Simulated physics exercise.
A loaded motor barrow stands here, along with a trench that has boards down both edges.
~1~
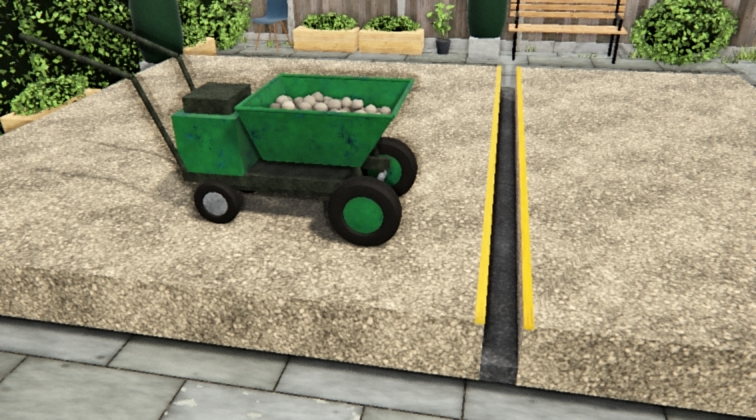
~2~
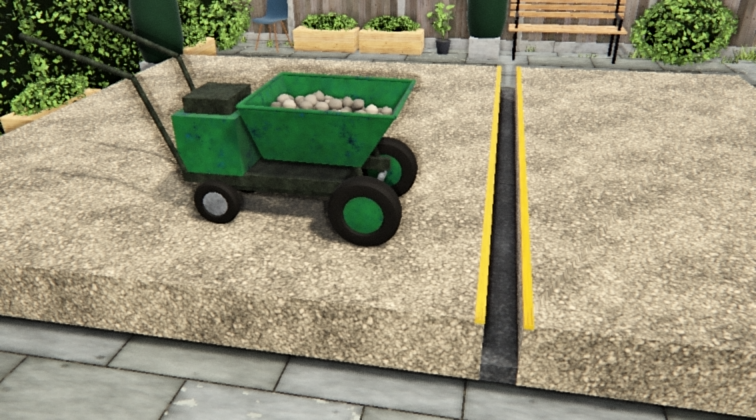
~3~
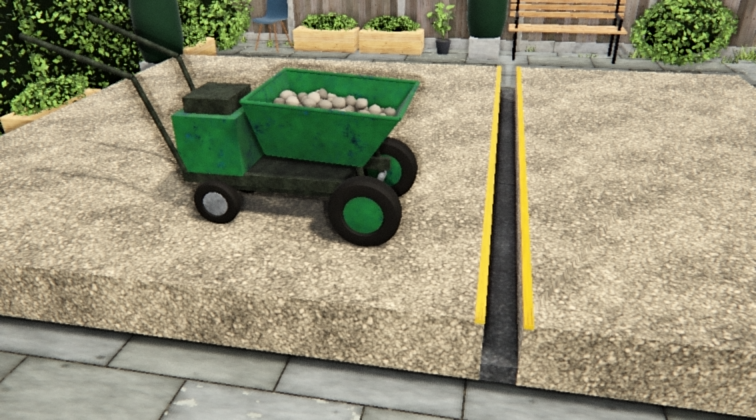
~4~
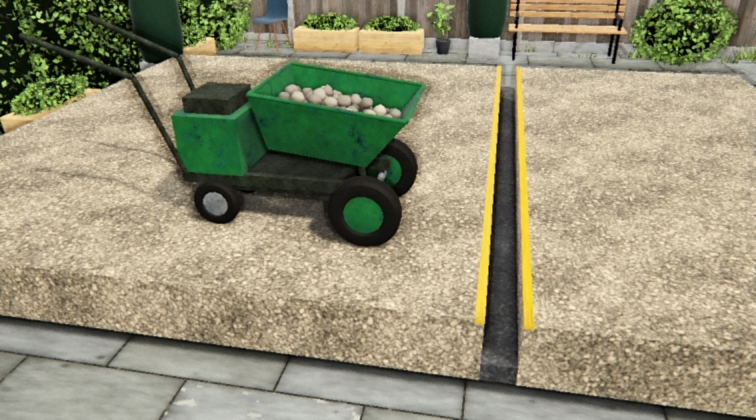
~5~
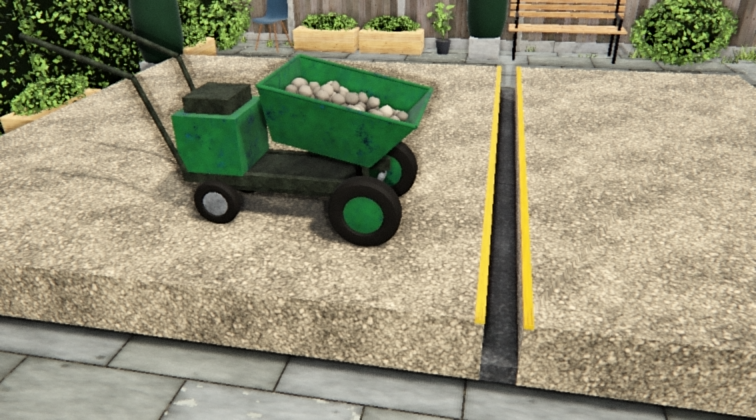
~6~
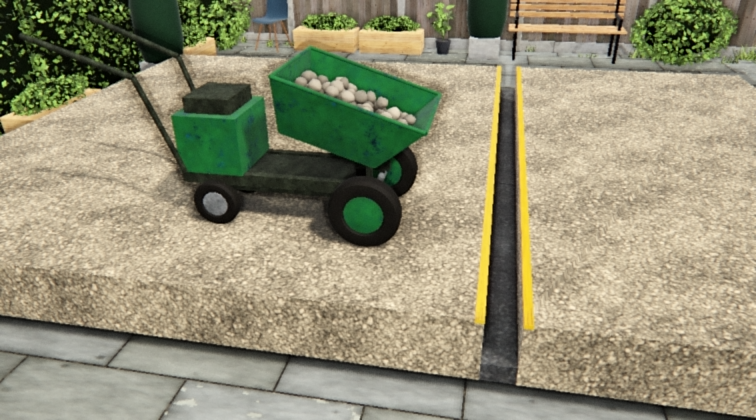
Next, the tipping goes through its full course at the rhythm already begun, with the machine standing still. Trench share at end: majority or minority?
Majority in.
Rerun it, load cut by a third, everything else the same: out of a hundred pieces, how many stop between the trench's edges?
It would be around 90 per cent.
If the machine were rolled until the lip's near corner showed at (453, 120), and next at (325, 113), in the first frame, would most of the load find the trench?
With the lip at the first place the share is short of one half; at the second place it is short of one half.
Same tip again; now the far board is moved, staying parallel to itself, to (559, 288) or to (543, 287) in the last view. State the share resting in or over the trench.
About 100 and 100 per cent.
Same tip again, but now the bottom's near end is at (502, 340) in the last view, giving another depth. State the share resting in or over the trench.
Something close to 50 per cent.
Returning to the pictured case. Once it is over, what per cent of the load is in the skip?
Around 0 in a hundred.
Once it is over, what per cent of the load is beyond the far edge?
I'd put it at around 15 percent.
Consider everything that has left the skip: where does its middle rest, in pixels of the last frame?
Once it all stops, the middle lies near (505, 241).
Just after the last frame, skip tipped steeply; every one in the skip.
A moment on, skip tipped right over; the larger part in the skip; just a few short of the trench; about a tenth in or heaped over the trench; just a few beyond it; just a few falling.
Further on, skip tipped right over; roughly a quarter in the skip; about a tenth short of the trench; roughly two thirds in or heaped over the trench; about a tenth beyond it.
When it is over, skip tipped right over; about a tenth short of the trench; the larger part in or heaped over the trench; about a tenth beyond it.
